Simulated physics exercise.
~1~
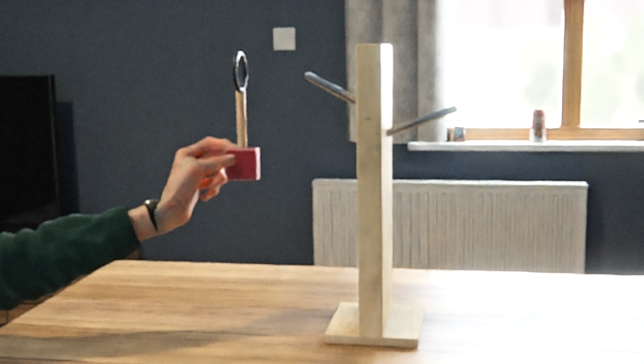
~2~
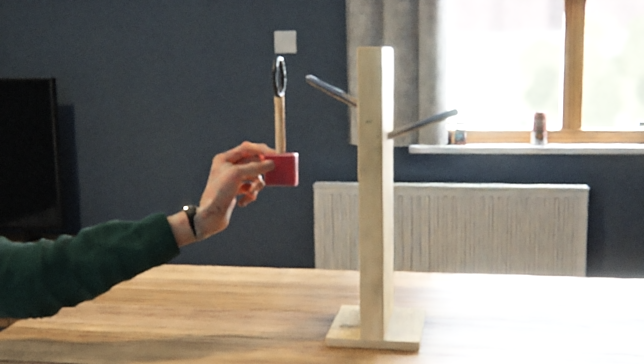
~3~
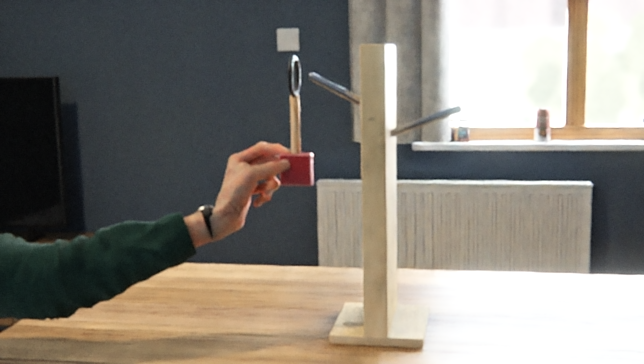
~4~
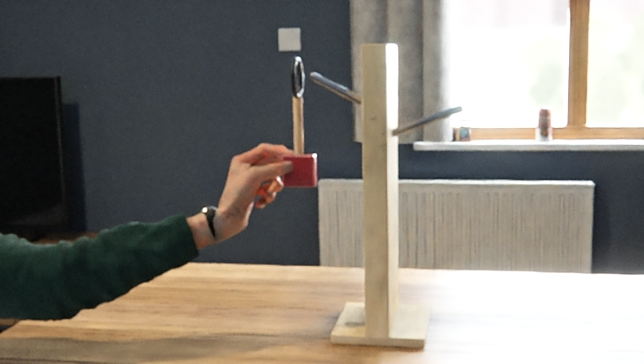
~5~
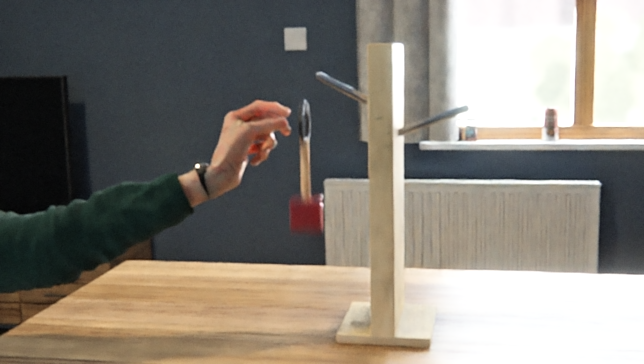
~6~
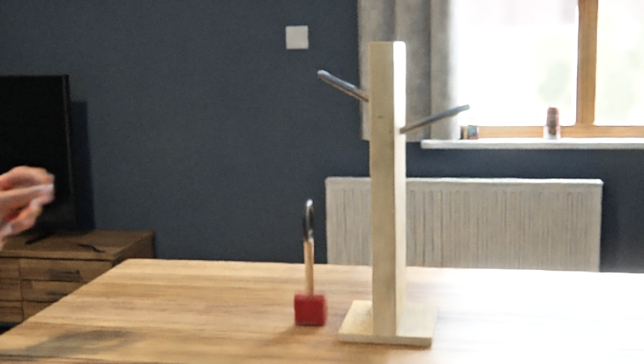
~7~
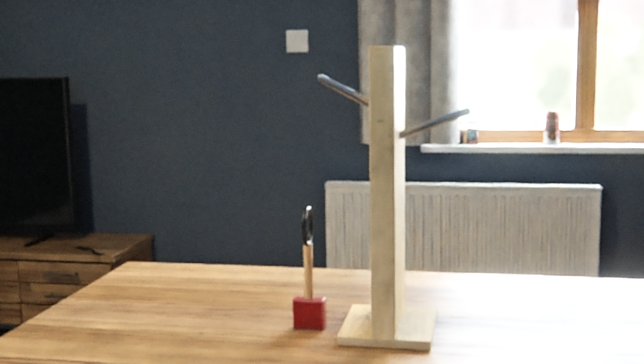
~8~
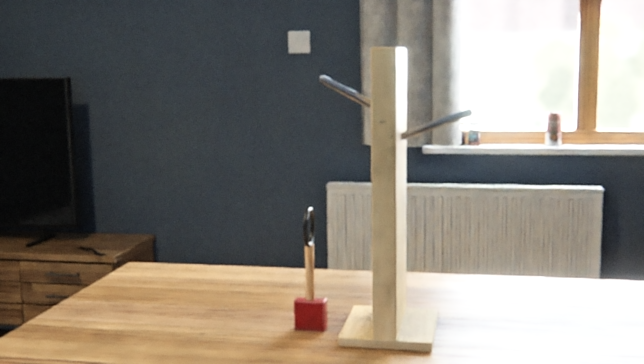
The clip opens with a hand in a dark green sleeve holding a red brush upright, its looped end on top, to the left of a wooden peg stand on a table. The hand carries the brush rightward toward the stand and pauses close to its left peg. Then the fingers let go and draw back to the left, and the brush drops beside the post. It lands on the tabletop near the base of the stand. The hand leaves the view, and the brush stays standing on its red end, with the pegs empty.
